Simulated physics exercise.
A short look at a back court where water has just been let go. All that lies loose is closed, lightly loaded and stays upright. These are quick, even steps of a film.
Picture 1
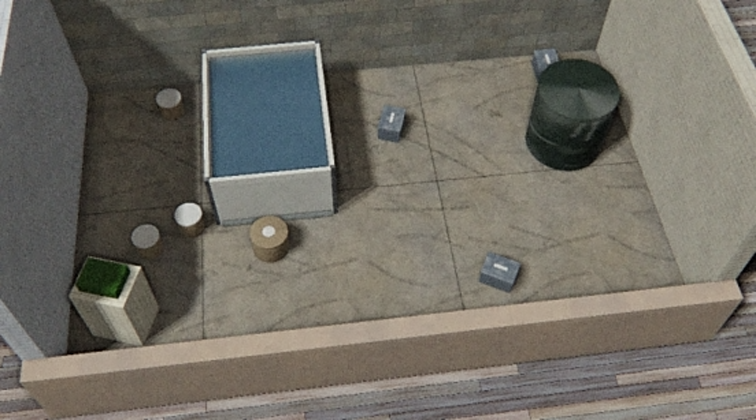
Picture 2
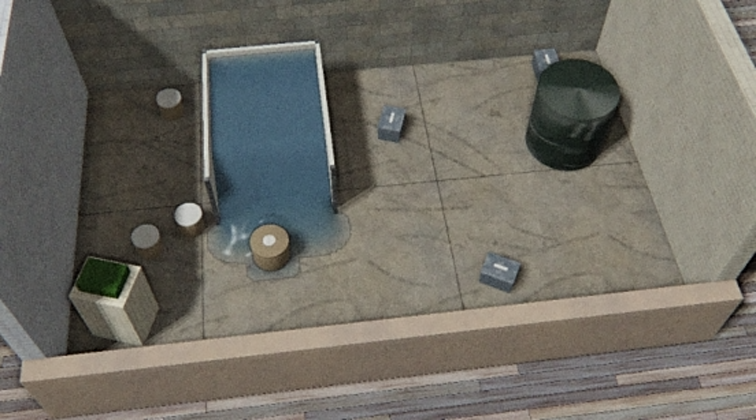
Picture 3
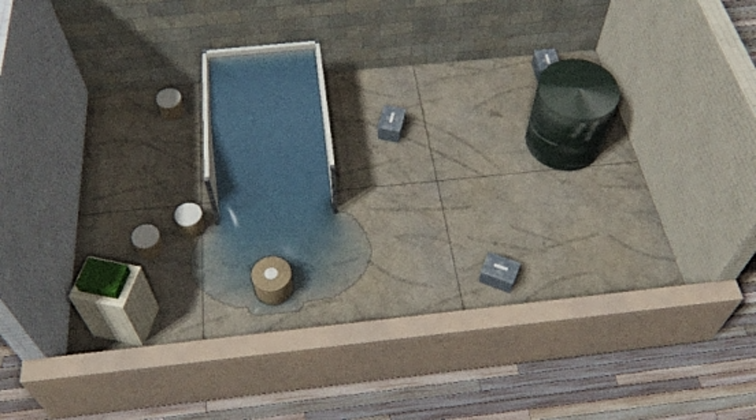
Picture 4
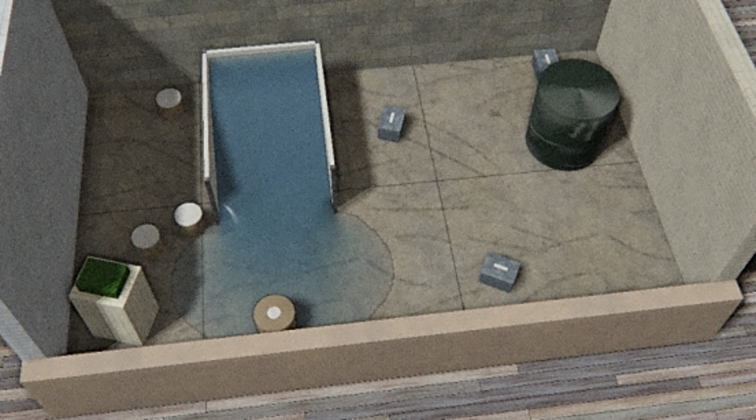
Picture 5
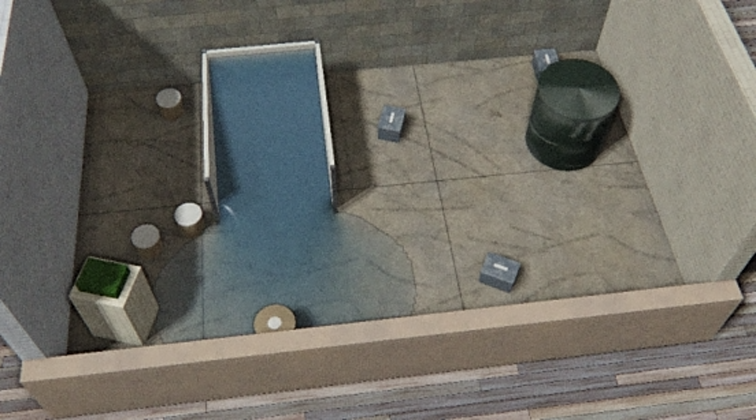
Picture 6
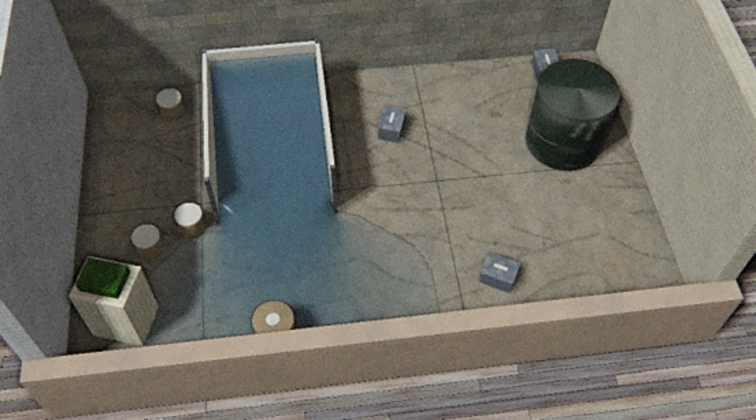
A round tan tub stands before a white-walled tank of blue water in a walled back court, seen from high in front. Pale round containers and a green-topped planter sit left, with small grey-blue boxes and a dark green barrel right. The tank's front opens, water spreads across the floor, and the tub slides toward the low front wall, then floats beside it, easing back slightly; the camera stays still.
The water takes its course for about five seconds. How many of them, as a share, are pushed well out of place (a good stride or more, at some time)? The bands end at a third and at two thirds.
That comes to two thirds or more.
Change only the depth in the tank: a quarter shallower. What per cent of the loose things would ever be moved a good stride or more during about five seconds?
Roughly 60 per cent.
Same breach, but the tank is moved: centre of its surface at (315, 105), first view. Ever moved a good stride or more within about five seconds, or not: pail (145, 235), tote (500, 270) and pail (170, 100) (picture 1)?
In turn: Swept aside, swept aside, yes.
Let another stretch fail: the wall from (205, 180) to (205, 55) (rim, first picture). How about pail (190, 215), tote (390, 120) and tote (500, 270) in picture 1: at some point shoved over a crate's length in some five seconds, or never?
One after the other: Yes, under that, that far or more.
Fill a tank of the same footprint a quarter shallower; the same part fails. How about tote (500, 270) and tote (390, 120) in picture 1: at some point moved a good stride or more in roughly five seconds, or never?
In that order: Moved that far, short of that.
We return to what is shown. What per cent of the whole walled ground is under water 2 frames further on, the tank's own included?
Some 30 per cent.
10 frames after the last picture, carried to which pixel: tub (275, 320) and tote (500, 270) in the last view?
At about (209, 283) and (515, 190).
A moment on, 1 of 7 are well off their spots; 1 afloat.
Next, 2 of 7 are well off their spots; 1 afloat.
Later, 3 of 7 are well off their spots; 2 afloat.
In the end, 6 of 7 are well off their spots, and 6 have been at some point; 6 afloat.
